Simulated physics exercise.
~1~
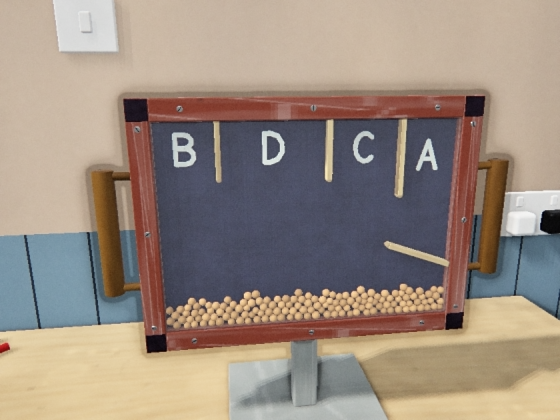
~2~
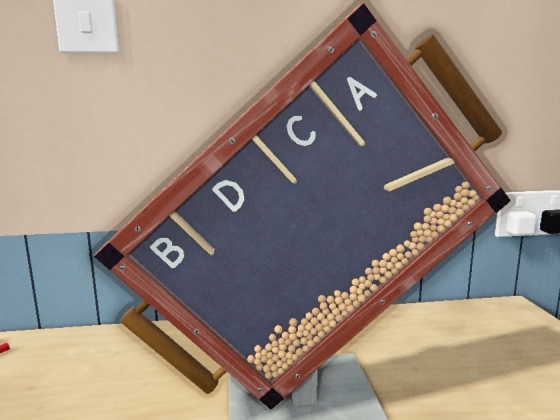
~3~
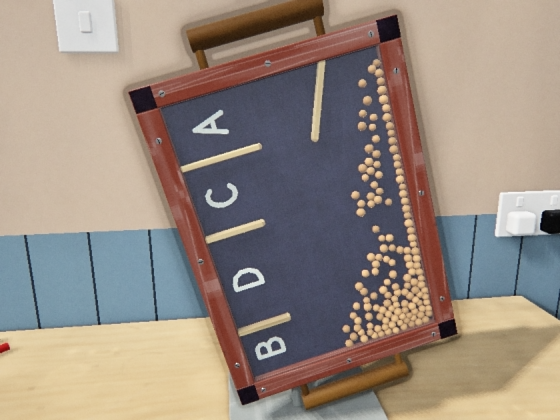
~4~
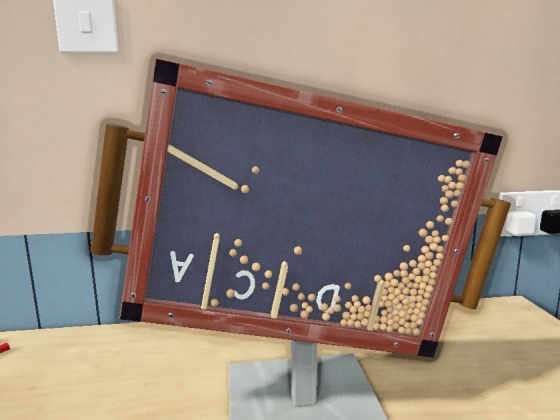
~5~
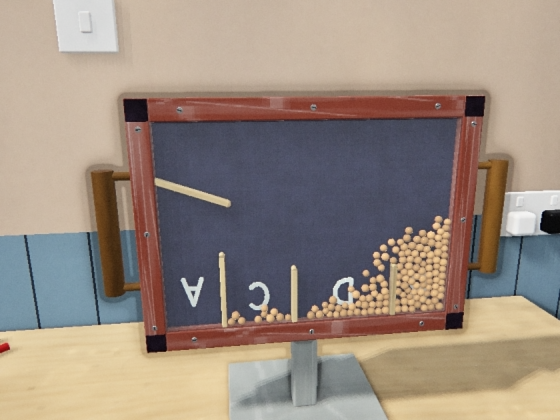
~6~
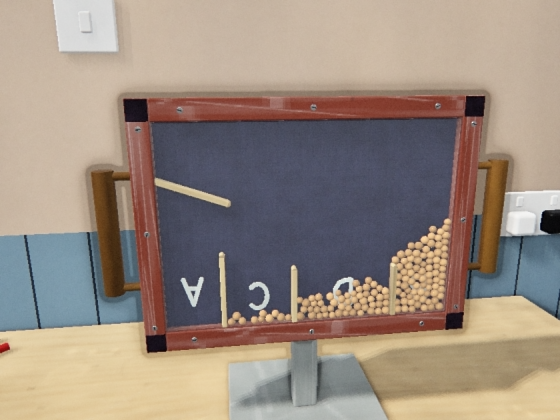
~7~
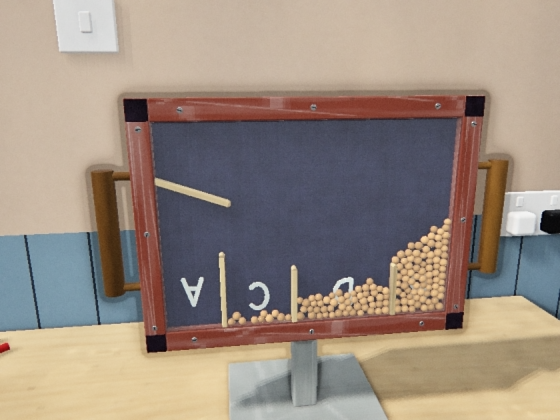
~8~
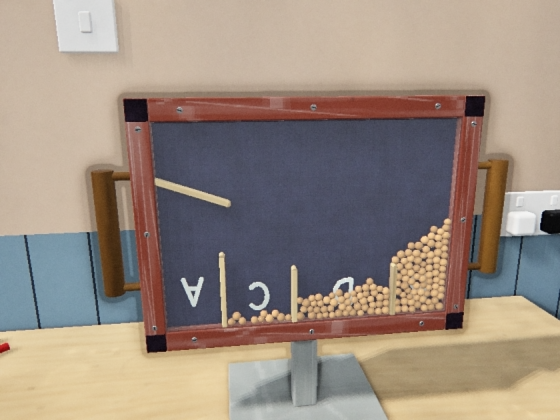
On a wooden tabletop, a red-framed case of small beads turned counterclockwise until it was upside down, and the beads slid along the right side and settled mostly in pockets B and D, with a few in C and none in A.
